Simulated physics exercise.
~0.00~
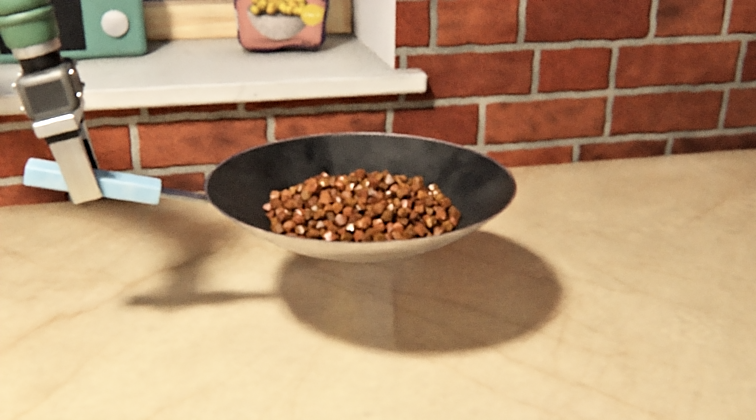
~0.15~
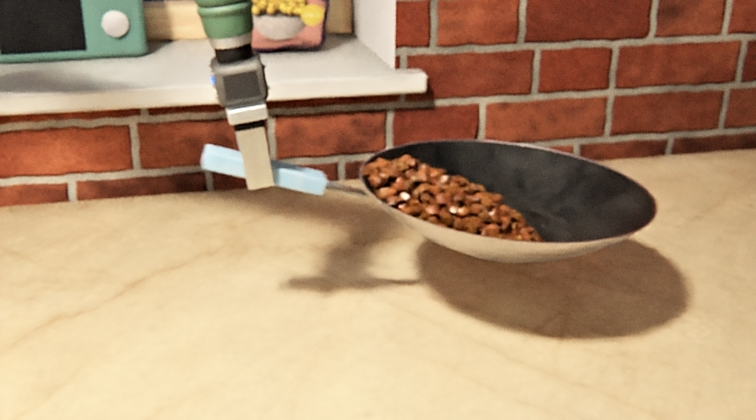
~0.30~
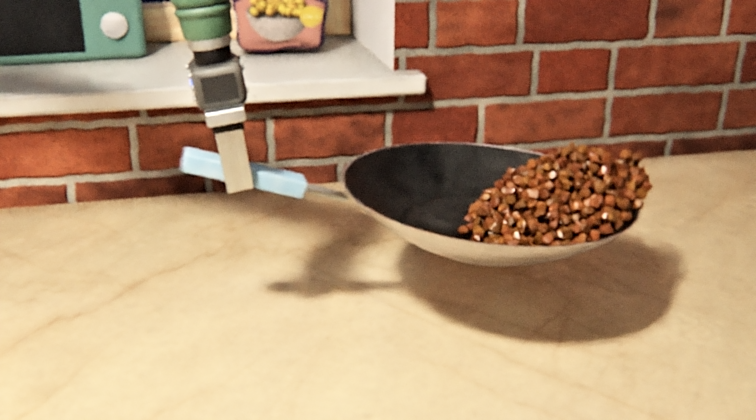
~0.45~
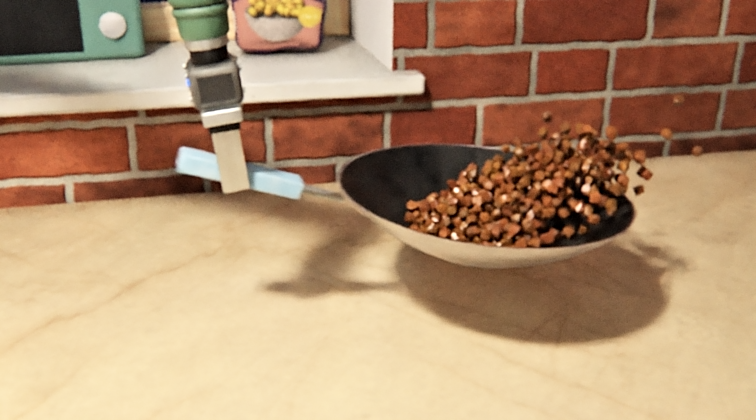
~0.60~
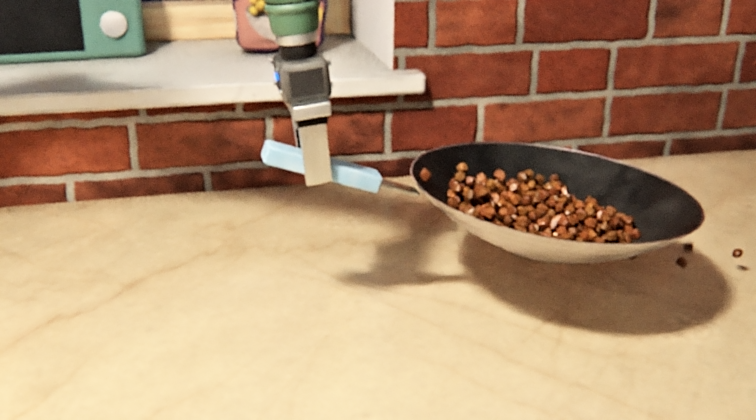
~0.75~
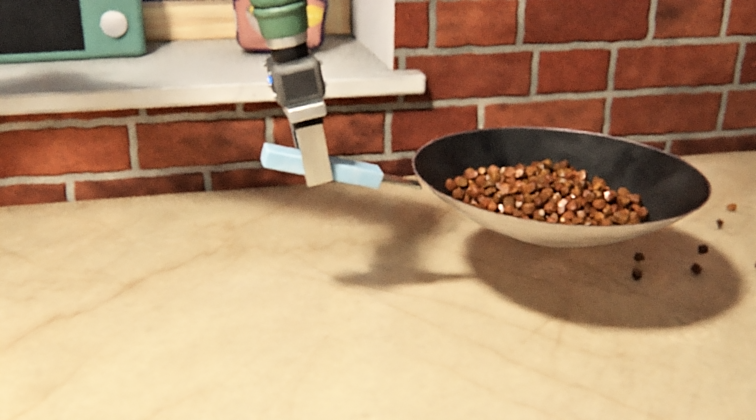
On a kitchen counter, a robot arm jerks a wok of brown pellets right, left and right again, spilling a few pieces.
